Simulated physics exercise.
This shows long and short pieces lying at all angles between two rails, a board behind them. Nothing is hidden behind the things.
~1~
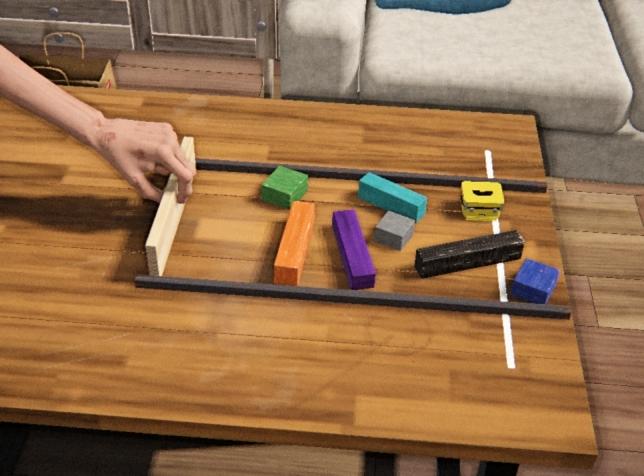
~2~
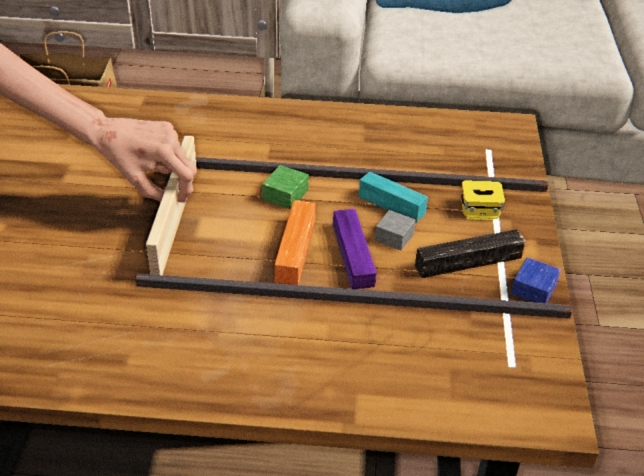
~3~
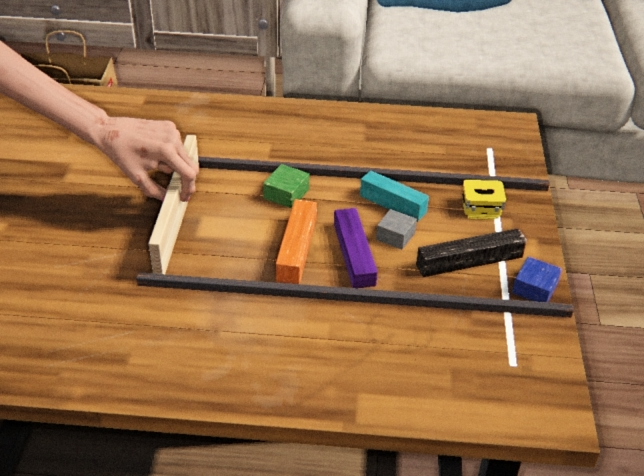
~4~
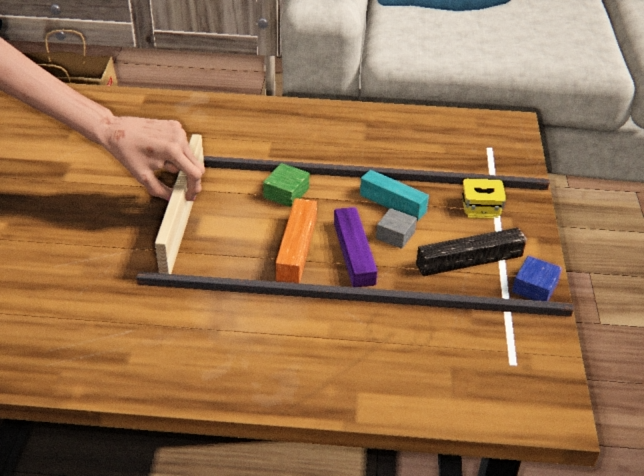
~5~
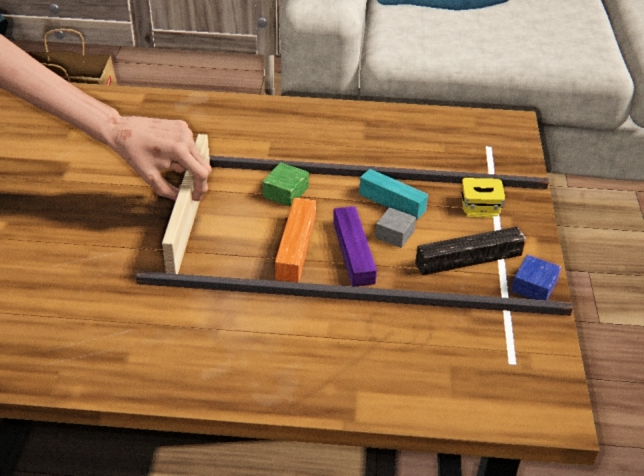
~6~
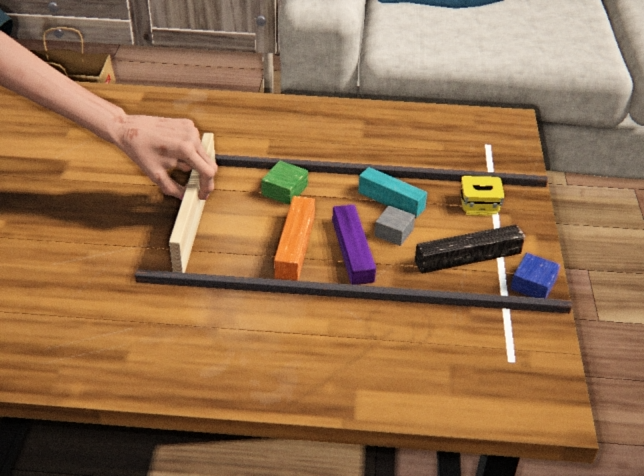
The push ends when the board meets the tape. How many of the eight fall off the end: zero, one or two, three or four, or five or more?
Outcome: The number that fall off is three or four.
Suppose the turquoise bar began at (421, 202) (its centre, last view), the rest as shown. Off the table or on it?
Then it goes over.
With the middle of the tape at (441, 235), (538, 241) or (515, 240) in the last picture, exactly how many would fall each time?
The counts: 0, 6 and 5.
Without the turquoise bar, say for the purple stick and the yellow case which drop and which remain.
The purple stick stays on; the yellow case does not fall.
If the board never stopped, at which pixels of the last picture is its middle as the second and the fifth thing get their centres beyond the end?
Its middle is around (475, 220) and later (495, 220).
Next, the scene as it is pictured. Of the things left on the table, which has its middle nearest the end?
Foremost is the grey block.
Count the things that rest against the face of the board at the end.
It touches 2.
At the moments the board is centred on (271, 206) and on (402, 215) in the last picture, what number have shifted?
First 1, then 7.
Soon after, none off yet; blue block at rest near (535, 277); yellow case at rest near (481, 196); black bar at rest near (470, 249).
After that, none off yet; blue block moving near (539, 279); yellow case displaced about its own width near (524, 192); black bar displaced about its own width near (544, 246).
In the end, the number that fall off is three or four; gone, turquoise bar, black bar, yellow case and blue block.
